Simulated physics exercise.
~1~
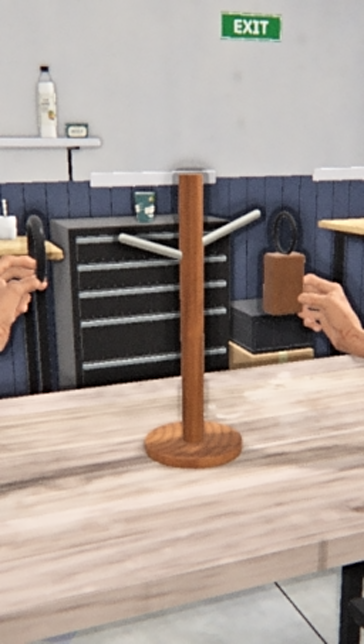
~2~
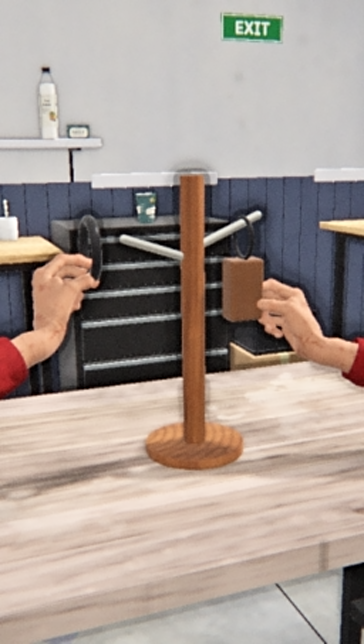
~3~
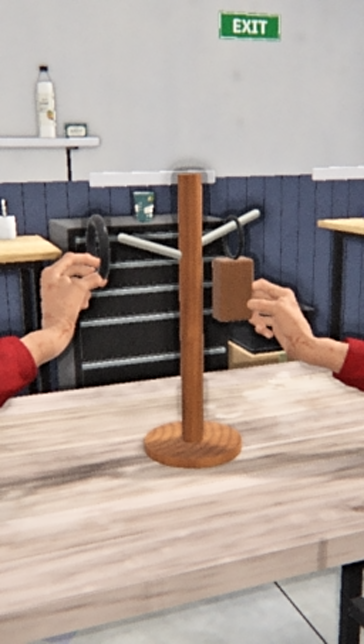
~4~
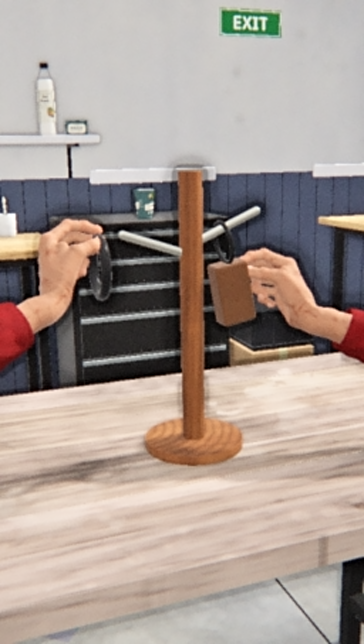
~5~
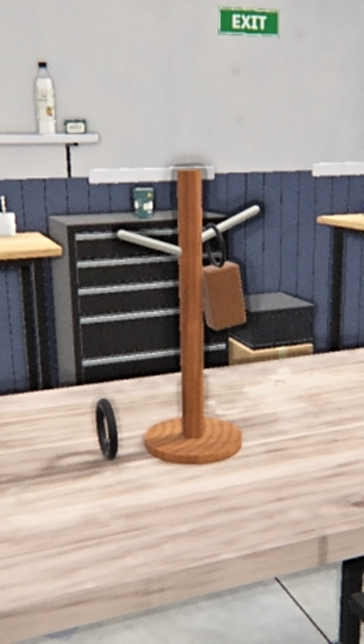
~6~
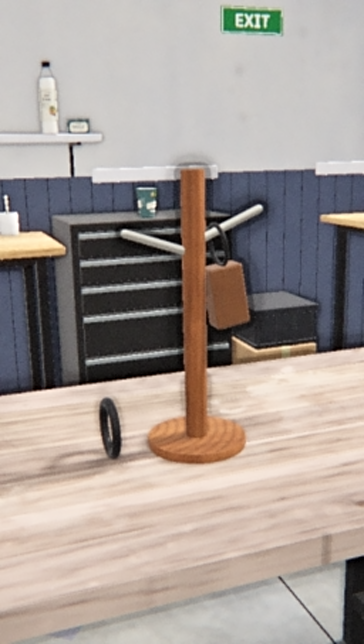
Workshop table with a wooden peg stand, two hands bringing in and releasing a brown pouch that stays hooked and a black ring that drops to the tabletop.
